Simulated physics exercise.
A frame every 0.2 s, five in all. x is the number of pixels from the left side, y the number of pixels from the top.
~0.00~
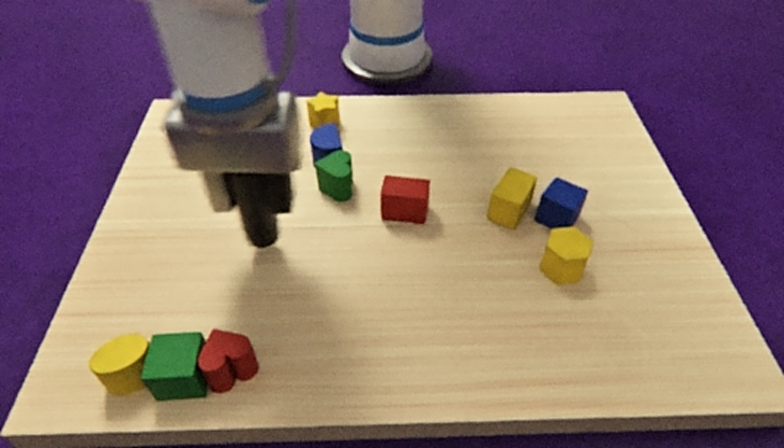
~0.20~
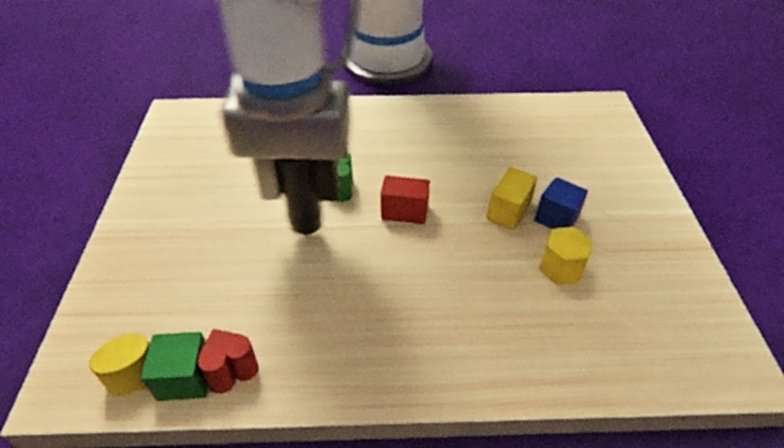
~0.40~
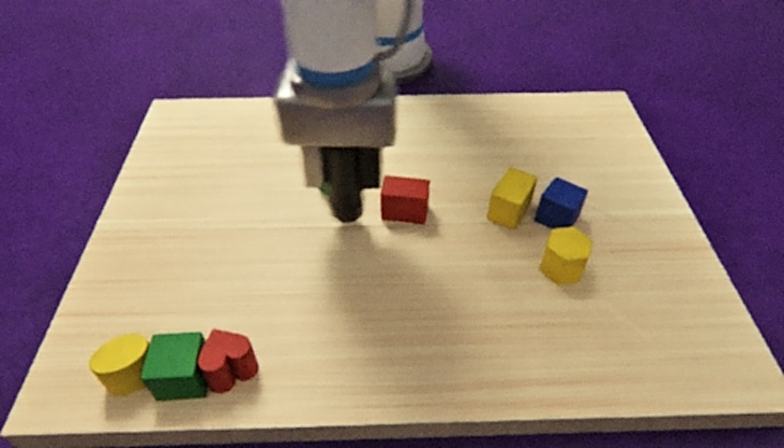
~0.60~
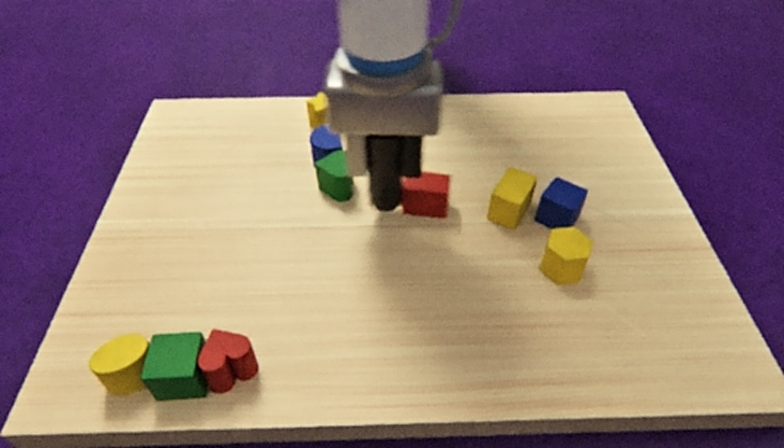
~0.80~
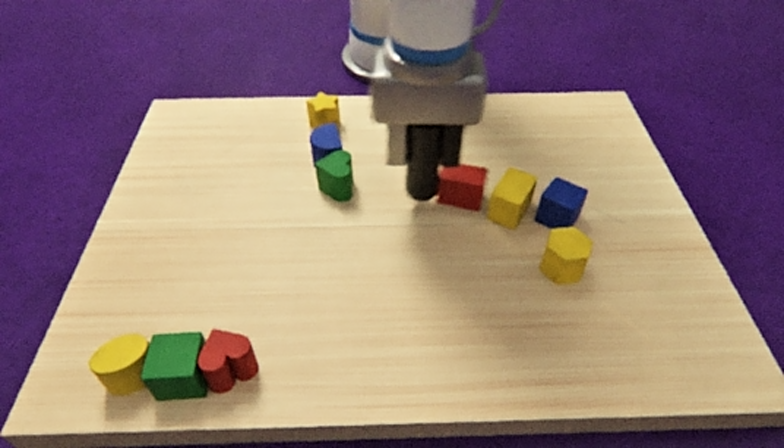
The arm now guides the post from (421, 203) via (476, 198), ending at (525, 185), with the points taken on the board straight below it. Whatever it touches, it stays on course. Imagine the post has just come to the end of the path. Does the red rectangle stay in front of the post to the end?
Yes, that is what happens.
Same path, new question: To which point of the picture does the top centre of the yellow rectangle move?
At (549, 186).
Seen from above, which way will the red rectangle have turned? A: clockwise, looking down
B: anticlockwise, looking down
The answer is B.
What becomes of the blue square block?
It's moved.
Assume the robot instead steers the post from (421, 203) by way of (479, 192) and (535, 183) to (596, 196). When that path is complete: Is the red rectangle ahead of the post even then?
I expect so.
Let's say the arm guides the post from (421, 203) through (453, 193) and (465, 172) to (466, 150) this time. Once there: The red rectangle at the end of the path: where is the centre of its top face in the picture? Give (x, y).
It should be at about (507, 161).
The first path, step by step. One third of the way, post (460, 189); red rectangle (502, 169); yellow rectangle (540, 186); blue square block (577, 195).
Two thirds of the way, post (496, 182); red rectangle (533, 158), turned 25° anticlockwise; yellow rectangle (549, 186), turned 20° clockwise; blue square block (585, 198), turned 15° clockwise.
At the end, post (528, 173); green heart-shaped block in place; red rectangle (559, 146), turned 40° anticlockwise; yellow rectangle (549, 186), turned 20° clockwise; blue square block (585, 198), turned 15° clockwise.
